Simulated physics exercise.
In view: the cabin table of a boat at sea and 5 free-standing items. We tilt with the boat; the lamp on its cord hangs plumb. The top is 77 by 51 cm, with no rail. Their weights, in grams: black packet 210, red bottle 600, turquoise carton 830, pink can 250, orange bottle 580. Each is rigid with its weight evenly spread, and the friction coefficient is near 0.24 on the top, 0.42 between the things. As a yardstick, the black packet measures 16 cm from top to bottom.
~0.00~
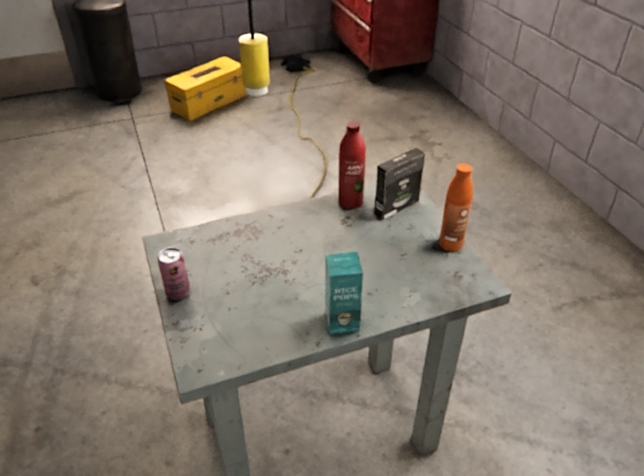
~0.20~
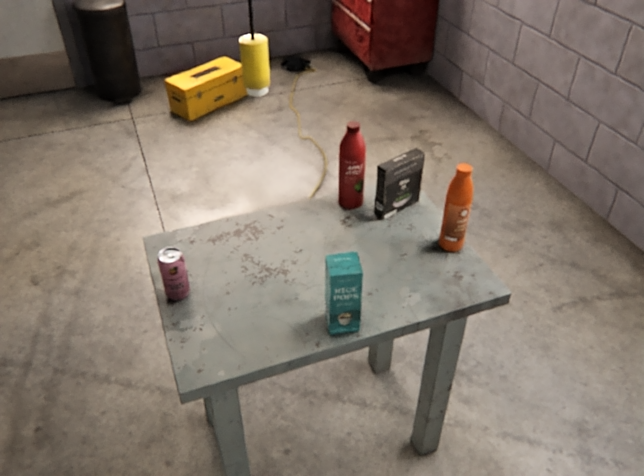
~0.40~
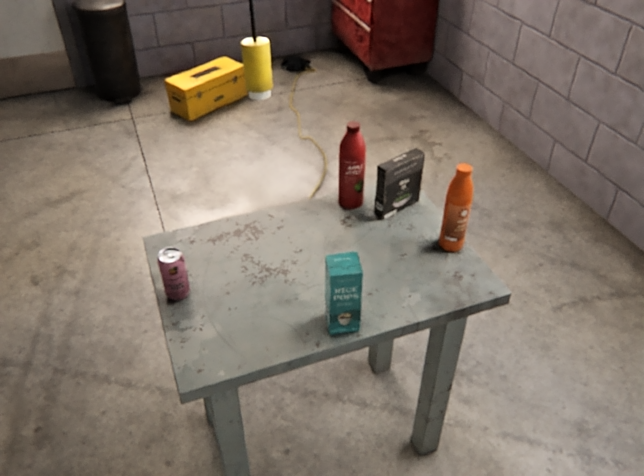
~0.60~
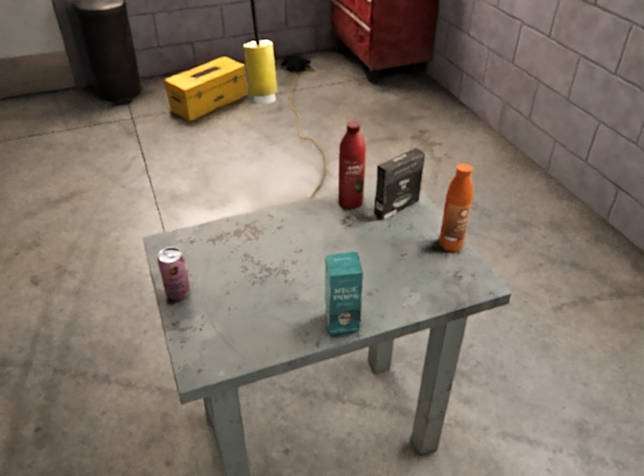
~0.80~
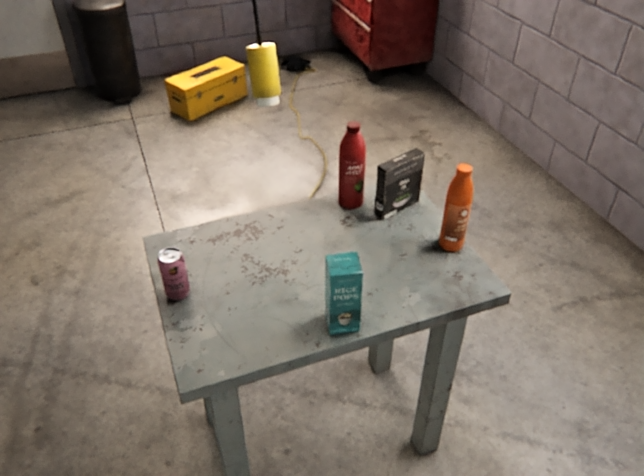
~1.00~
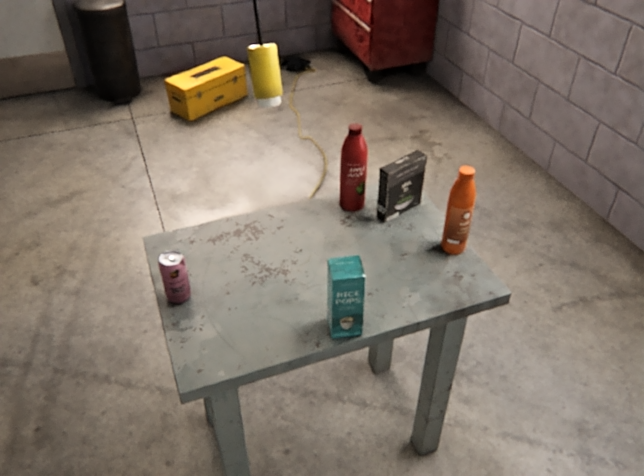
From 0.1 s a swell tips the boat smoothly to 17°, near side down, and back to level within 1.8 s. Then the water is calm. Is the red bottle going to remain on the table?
The red bottle remains on top.
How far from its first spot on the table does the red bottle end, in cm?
About 10 cm.
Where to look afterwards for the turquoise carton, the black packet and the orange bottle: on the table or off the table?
The turquoise carton ends off the table; the black packet is still on the table; the orange bottle ends on the table.
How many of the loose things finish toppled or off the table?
1 of them.
After 1.20 s, heel 15°, near side down; red bottle moved 4 cm near (359, 174); turquoise carton moved 5 cm; black packet moved 5 cm.
After 1.40 s, heel 10°, near side down; turquoise carton now off the table; red bottle moved 9 cm near (365, 182); black packet moved 9 cm.
After 1.60 s, heel 4°, near side down; red bottle moved 10 cm near (368, 186); black packet moved 12 cm; orange bottle moved 10 cm.
After 1.90 s, boat level; red bottle moved 10 cm near (368, 186); black packet moved 12 cm; orange bottle moved 10 cm.
In the end (2.4 s), off the table, turquoise carton; not toppled but over 5 cm from the start, black packet, red bottle, pink can and orange bottle. In the last view, red bottle near (368, 186).
